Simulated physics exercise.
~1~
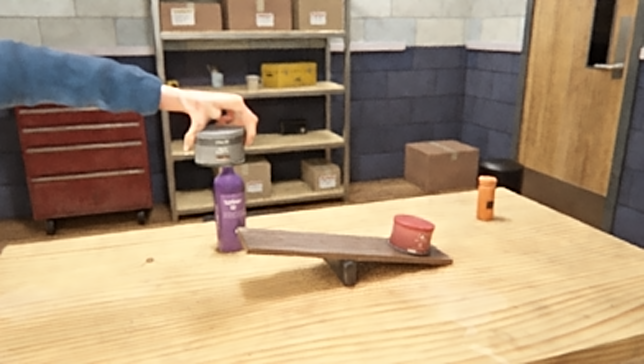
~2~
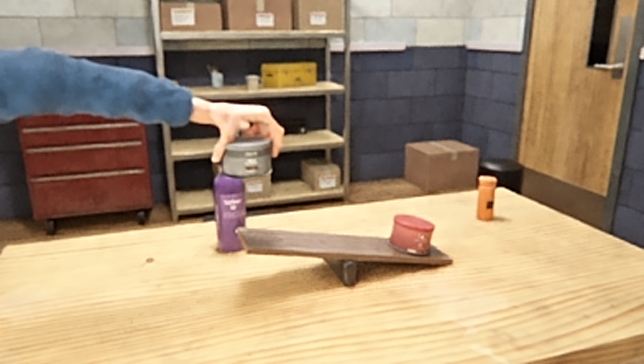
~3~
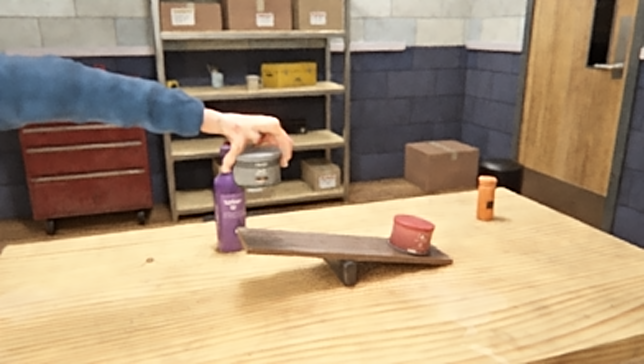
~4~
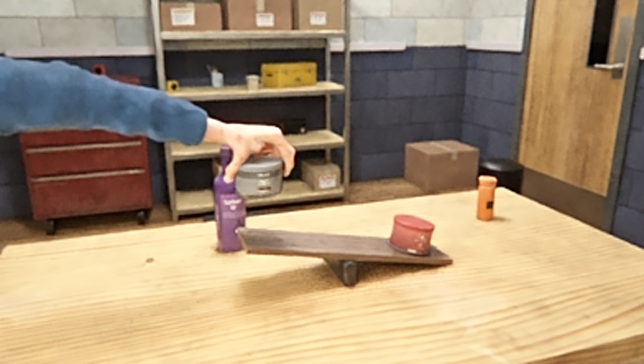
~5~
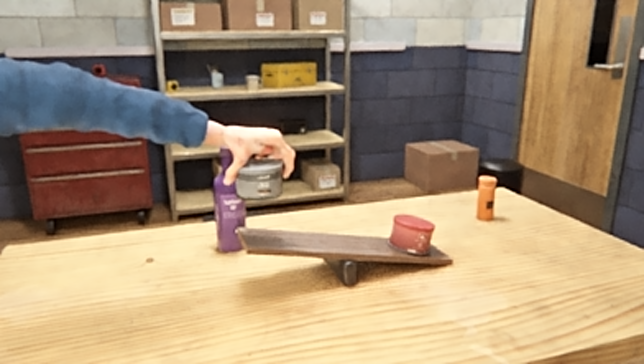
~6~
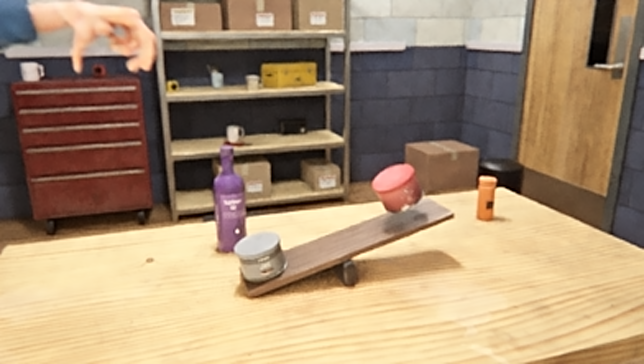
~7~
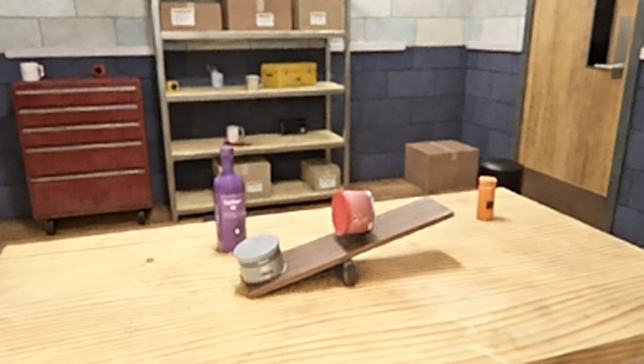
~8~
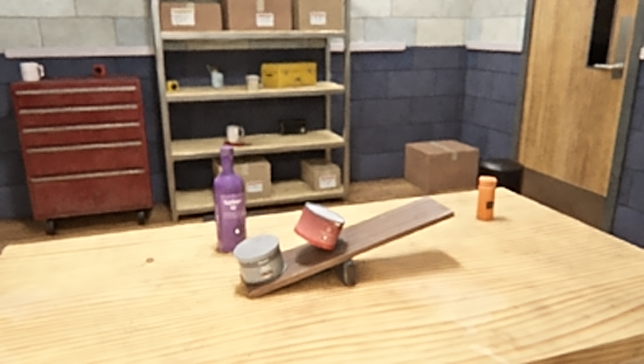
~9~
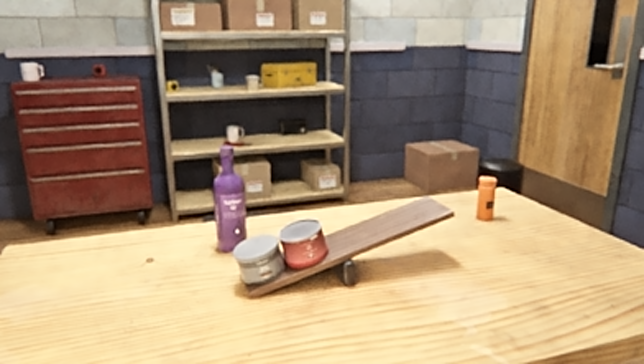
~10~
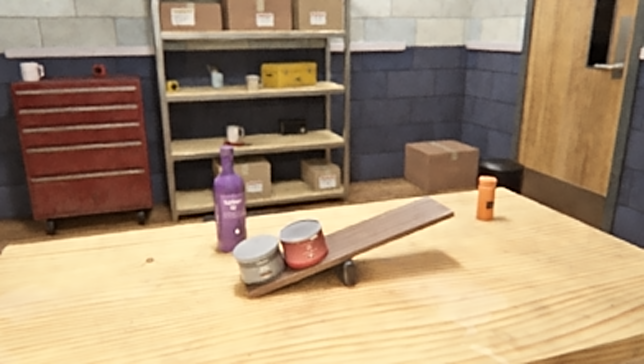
A hand in a blue sleeve holds a grey tub above the raised left end of a brown plank balanced like a see-saw on a wooden table, seen from the front in a workshop-like room. A red tub sits on the plank's lowered right end, with a purple bottle behind to the left and an orange shaker farther right. The hand moves the grey tub right and lowers it, then lets go and withdraws. The left end drops, tossing the red tub upward. It tumbles leftward down the plank and finishes beside the grey tub, the plank still tipped left.
